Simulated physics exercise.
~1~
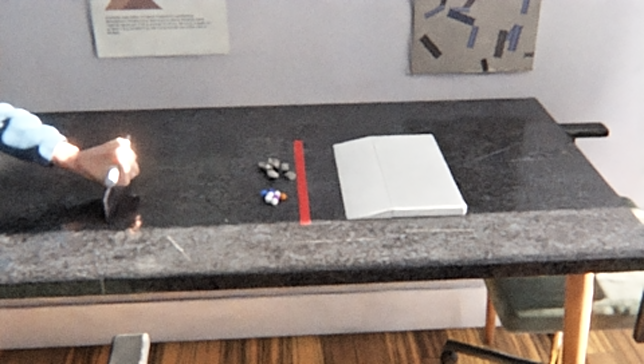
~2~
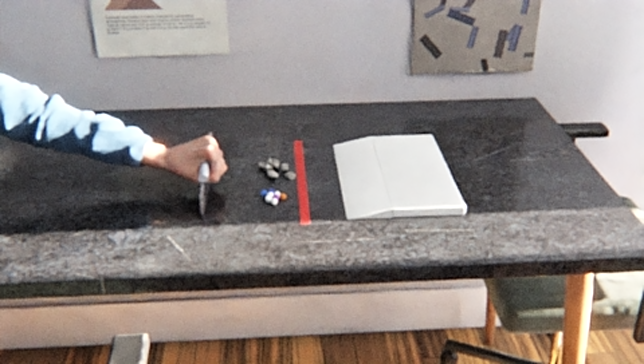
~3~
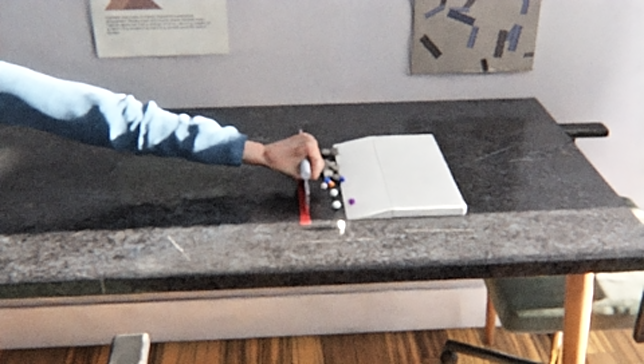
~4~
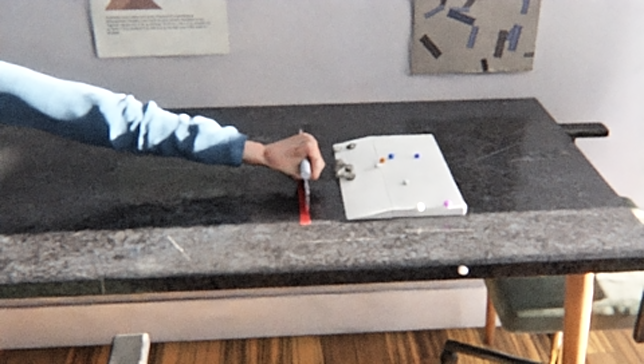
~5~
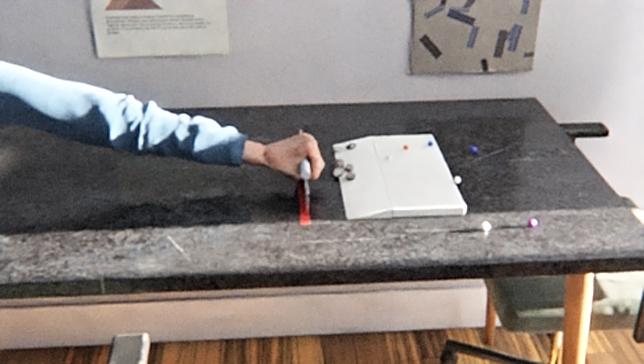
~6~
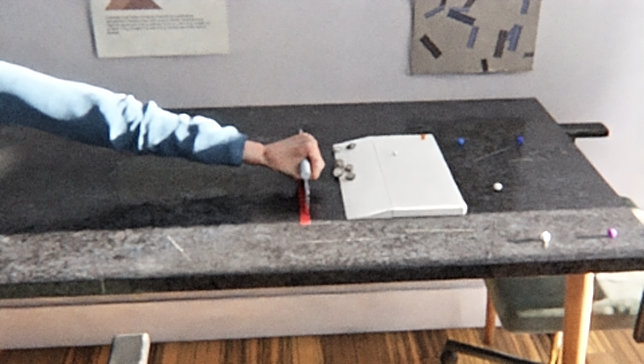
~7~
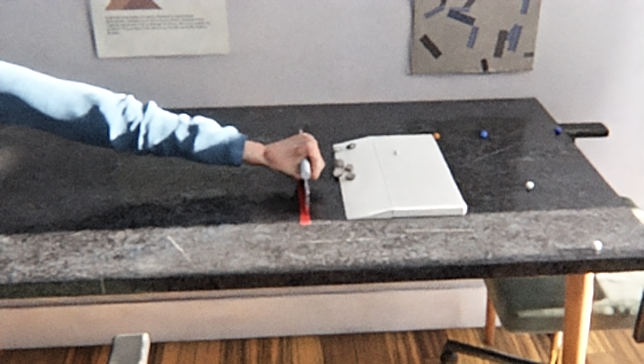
A hand in a blue sleeve slid a scraper right across a dark table, shoving two small heaps toward a white ramp and stopping at the red tape. The colorful balls rolled over and beyond the slab, while the gray pebbles stayed around its left edge.
